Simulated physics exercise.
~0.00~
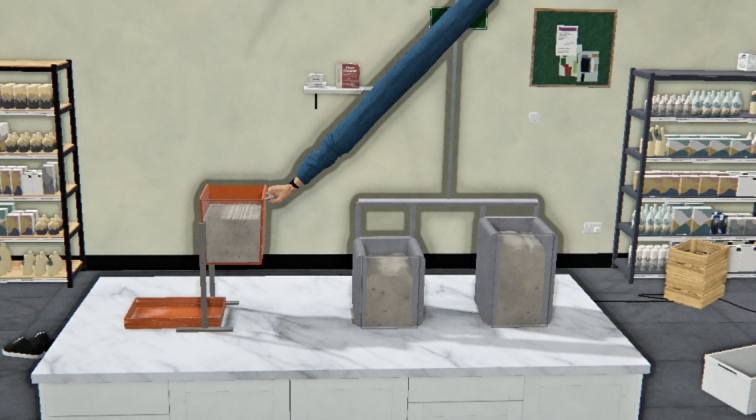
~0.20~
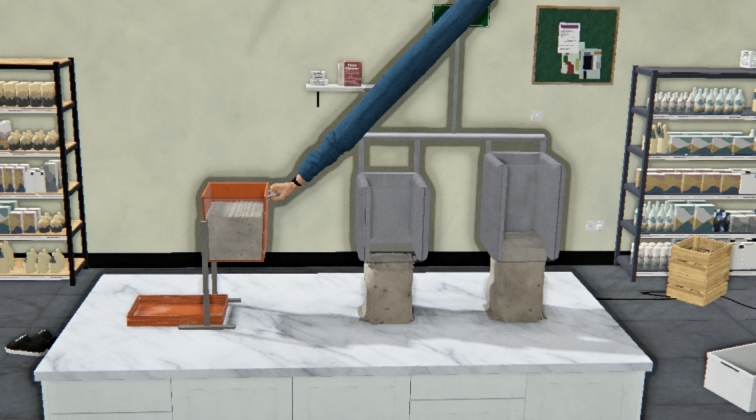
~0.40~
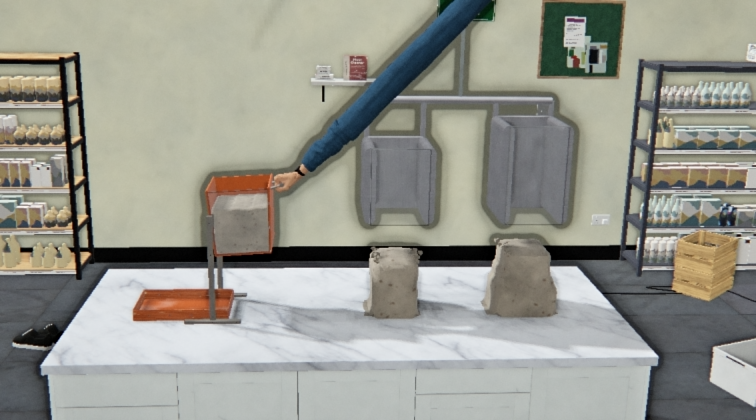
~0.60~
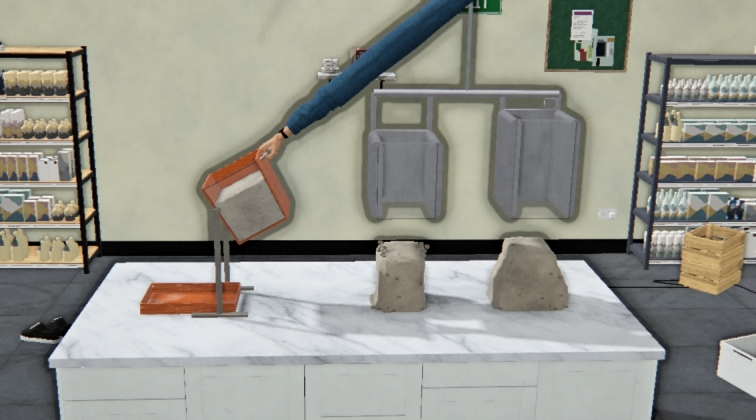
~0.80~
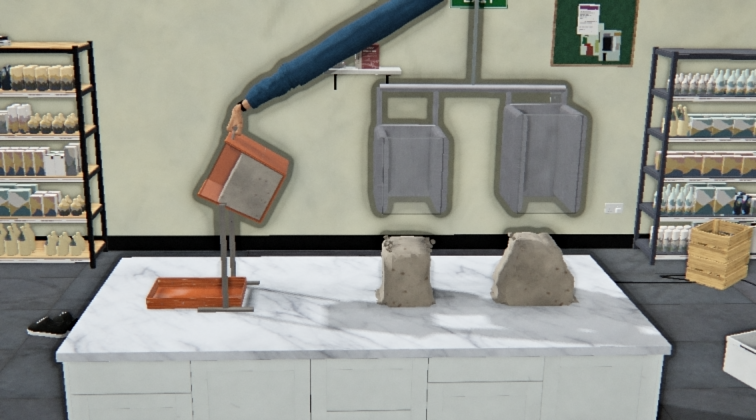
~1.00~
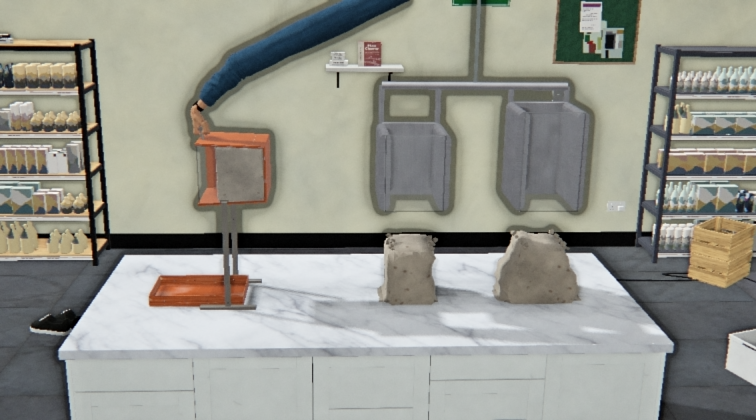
A blue-sleeved arm tips an orange tub of clay leftward after grey moulds lift off two blocks.
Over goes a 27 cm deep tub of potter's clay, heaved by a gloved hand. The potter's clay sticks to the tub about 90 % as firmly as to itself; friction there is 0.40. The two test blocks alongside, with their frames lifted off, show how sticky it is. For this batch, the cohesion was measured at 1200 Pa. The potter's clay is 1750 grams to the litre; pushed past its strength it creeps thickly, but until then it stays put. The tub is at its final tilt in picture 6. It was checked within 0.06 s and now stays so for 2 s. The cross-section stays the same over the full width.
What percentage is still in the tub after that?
About 100 %.
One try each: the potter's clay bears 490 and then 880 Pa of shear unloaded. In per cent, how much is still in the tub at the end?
It'd be some 65 percent the first time and some 100 percent the second.
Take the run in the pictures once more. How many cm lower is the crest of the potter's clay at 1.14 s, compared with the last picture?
About 0 cm.
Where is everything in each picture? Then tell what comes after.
In the first frame, handle-side rim at (261, 200), tilt 0 degrees; highest point of the potter's clay at (251, 219); test blocks 26 cm, 36 cm high (left to right).
In the second frame, handle-side rim at (264, 197), tilt 0 degrees; highest point of the potter's clay at (253, 216); test blocks 26 cm, 35 cm high (left to right).
In the third frame, handle-side rim at (267, 188), tilt 3 degrees; highest point of the potter's clay at (264, 208); test blocks 26 cm, 30 cm high (left to right).
In the fourth frame, handle-side rim at (255, 161), tilt 29 degrees; highest point of the potter's clay at (261, 181); test blocks 26 cm, 27 cm high (left to right).
In the fifth frame, handle-side rim at (225, 143), tilt 62 degrees; highest point of the potter's clay at (245, 156); test blocks 26 cm, 27 cm high (left to right).
In the sixth frame, handle-side rim at (196, 146), tilt 90 degrees; highest point of the potter's clay at (231, 149); test blocks 26 cm, 26 cm high (left to right).
By 1.14 s, the tub is at 90 degrees and holds 100 %.
By 1.31 s, the tub is at 90 degrees and holds 100 %.
By 1.48 s, the tub is at 90 degrees and holds 100 %.
By 1.65 s, the tub is at 90 degrees and holds 100 %.
By 3.00 s, at the end, the tub is at 90 degrees and holds 100 %.
